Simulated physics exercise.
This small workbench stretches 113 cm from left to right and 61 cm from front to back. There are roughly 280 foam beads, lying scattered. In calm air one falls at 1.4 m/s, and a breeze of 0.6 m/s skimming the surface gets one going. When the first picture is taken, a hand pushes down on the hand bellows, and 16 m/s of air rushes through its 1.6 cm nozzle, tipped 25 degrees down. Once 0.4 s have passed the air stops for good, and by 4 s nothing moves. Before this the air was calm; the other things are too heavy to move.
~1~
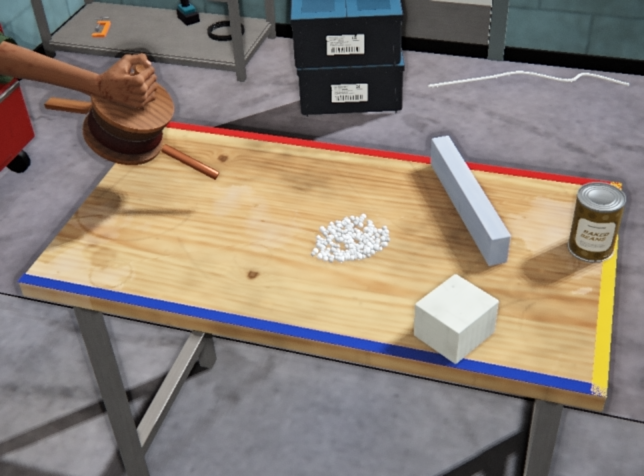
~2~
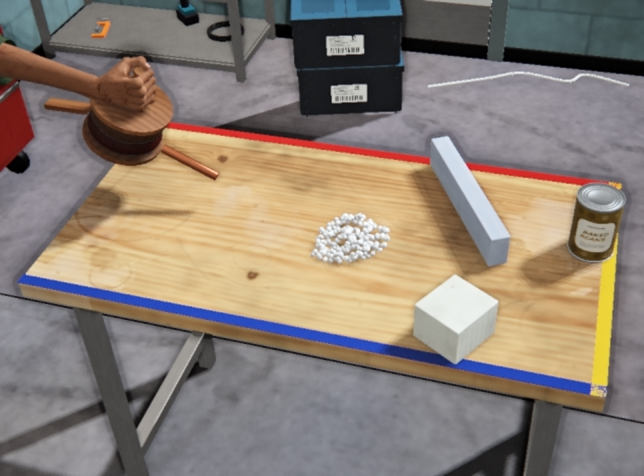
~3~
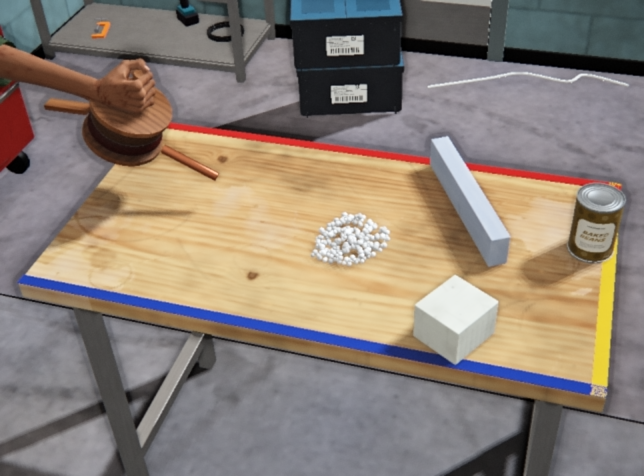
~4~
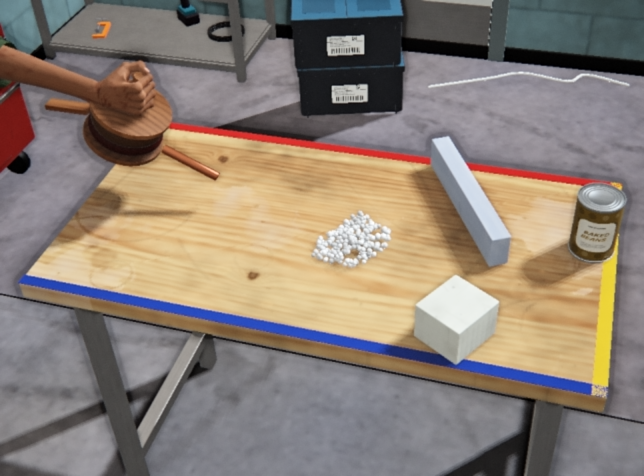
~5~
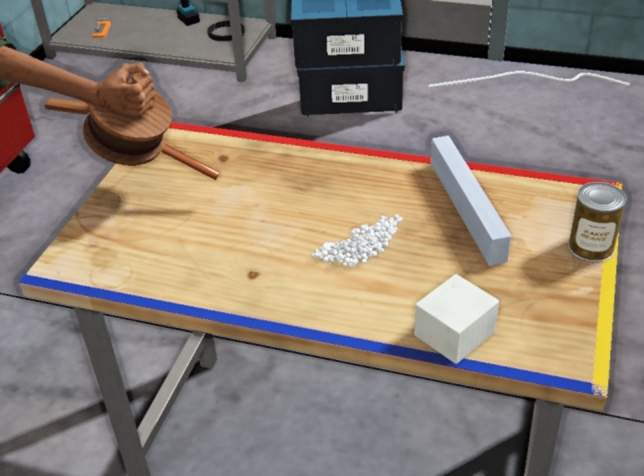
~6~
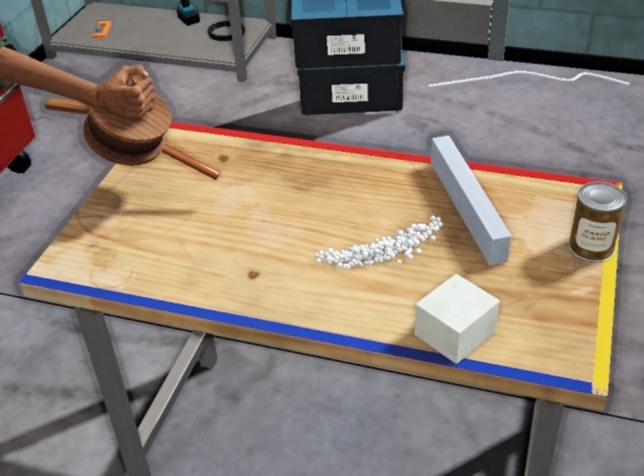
On a wooden workbench, a hand pressed down on a round bellows while a pile of small white beads sat still at first, then gradually spread rightward into a streak toward a gray plank.
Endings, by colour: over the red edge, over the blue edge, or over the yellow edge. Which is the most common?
The largest share ends at yellow.
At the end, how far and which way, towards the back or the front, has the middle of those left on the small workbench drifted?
Shift: Frontward, approx. 15 cm.
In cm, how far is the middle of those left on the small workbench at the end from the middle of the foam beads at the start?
40 cm.
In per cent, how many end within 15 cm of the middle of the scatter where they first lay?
Roughly 0 in a hundred.
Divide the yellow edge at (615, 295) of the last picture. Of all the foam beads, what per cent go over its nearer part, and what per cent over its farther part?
I'd put near 50 percent on the nearer stretch and close to 0 percent on the farther one.
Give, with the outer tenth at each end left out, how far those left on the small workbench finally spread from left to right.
I'd say close to 30 cm.
Then, 0.6 s after the last picture, 60 % are still on the top, 39 % are over the yellow edge, 0 % over the blue edge and 0 % over the red edge; the middle of those left on the top is near (536, 321).
Then, 1.0 s after the last picture, 49 % are still on the top, 51 % are over the yellow edge, 0 % over the blue edge and 0 % over the red edge; the middle of those left on the top is near (519, 323).
Then, 2.0 s after the last picture, 49 % are still on the top, 51 % are over the yellow edge, 0 % over the blue edge and 0 % over the red edge; the middle of those left on the top is near (519, 323).
Then, 3.8 s after the last picture, at the end, 51 % are over the yellow edge, 0 % over the blue edge and 0 % over the red edge; the middle of those left on the top is near (519, 323).
